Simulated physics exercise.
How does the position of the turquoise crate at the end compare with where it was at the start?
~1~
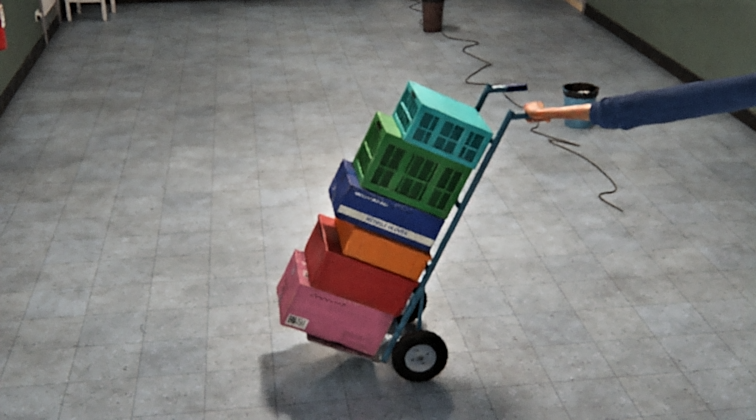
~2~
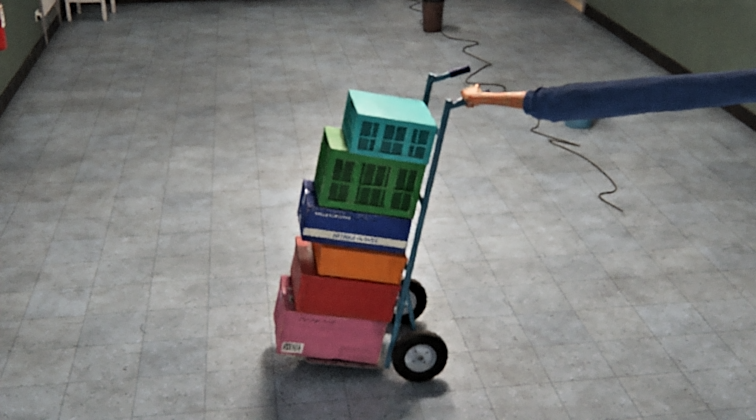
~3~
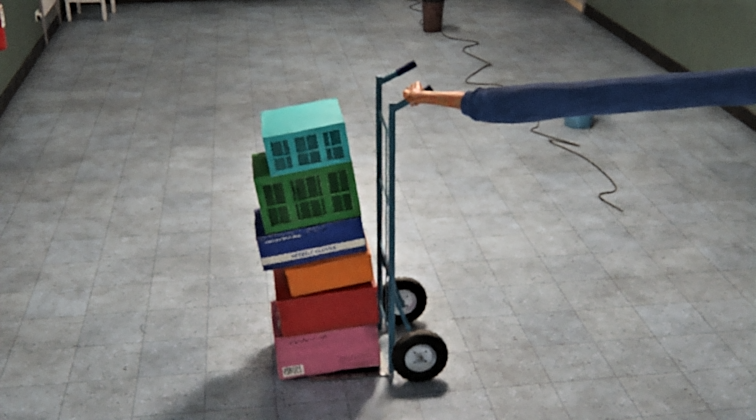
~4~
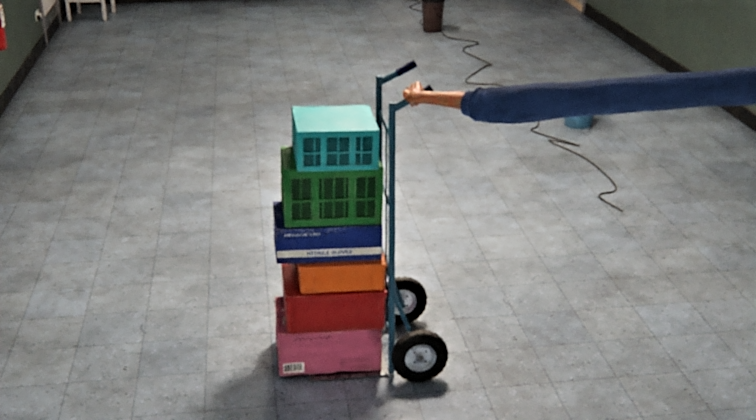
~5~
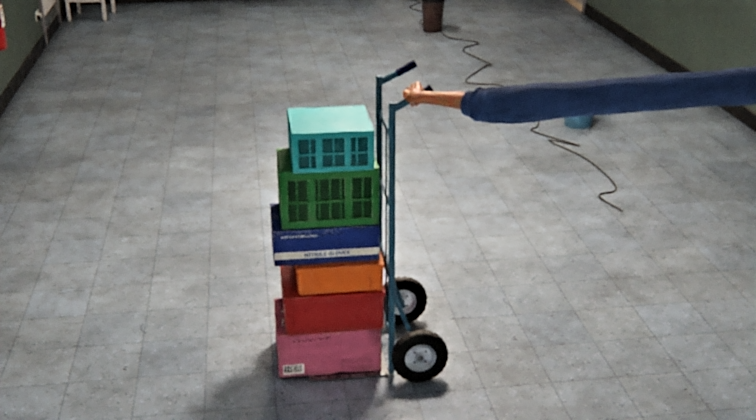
It ends up farther to the left and slightly lower in view, sitting nearly level on top of the stack instead of leaning back with the tilted truck.
